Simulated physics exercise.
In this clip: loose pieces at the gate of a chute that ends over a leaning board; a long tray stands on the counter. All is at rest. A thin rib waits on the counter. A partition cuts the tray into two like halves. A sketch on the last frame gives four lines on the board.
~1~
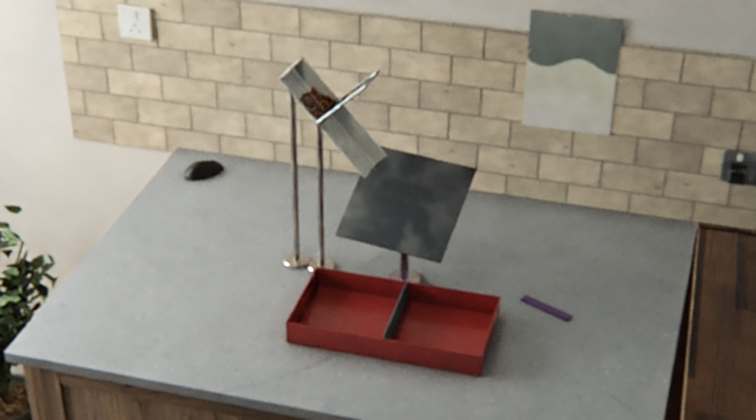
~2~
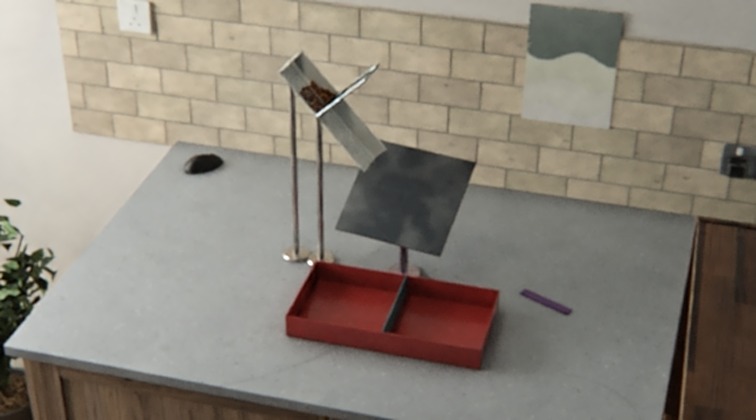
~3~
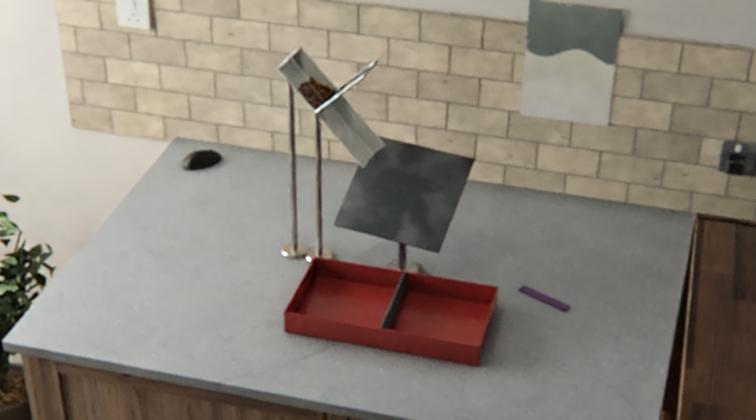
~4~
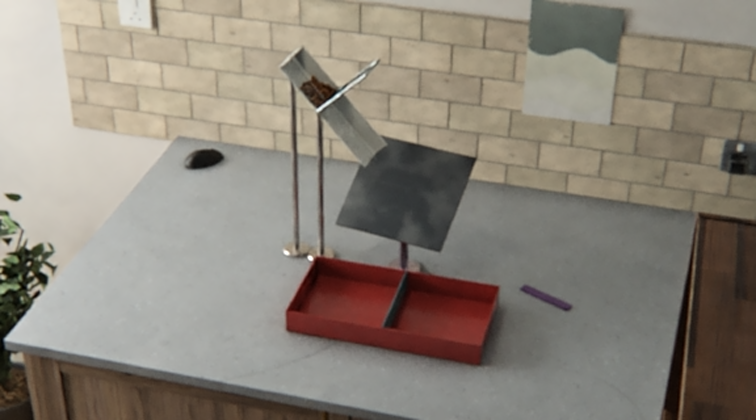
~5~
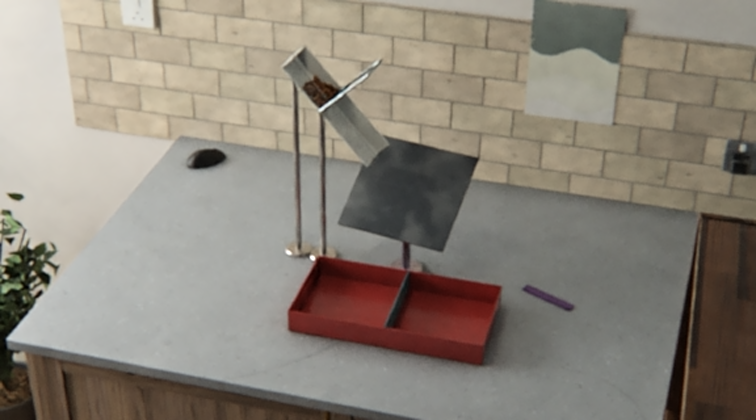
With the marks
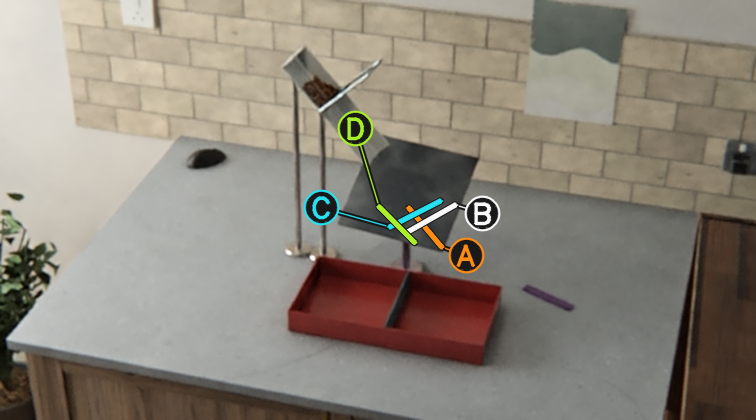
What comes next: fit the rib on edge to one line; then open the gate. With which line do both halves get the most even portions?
I would pick line A.
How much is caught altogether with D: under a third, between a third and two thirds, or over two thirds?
Over two thirds.
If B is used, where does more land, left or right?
Left.
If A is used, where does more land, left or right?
Right.
On the marked copy, line A from (408, 207) to (441, 247); line B from (455, 204) to (405, 233); line C from (440, 200) to (389, 226); line D from (379, 206) to (414, 242).
With A, of what is caught, about a third in the left half, about two thirds in the right.
With B, of what is caught, nearly all in the left half, a small part in the right.
With C, of what is caught, nearly all in the left half, a small part in the right.
With D, of what is caught, none in the left half, all in the right.
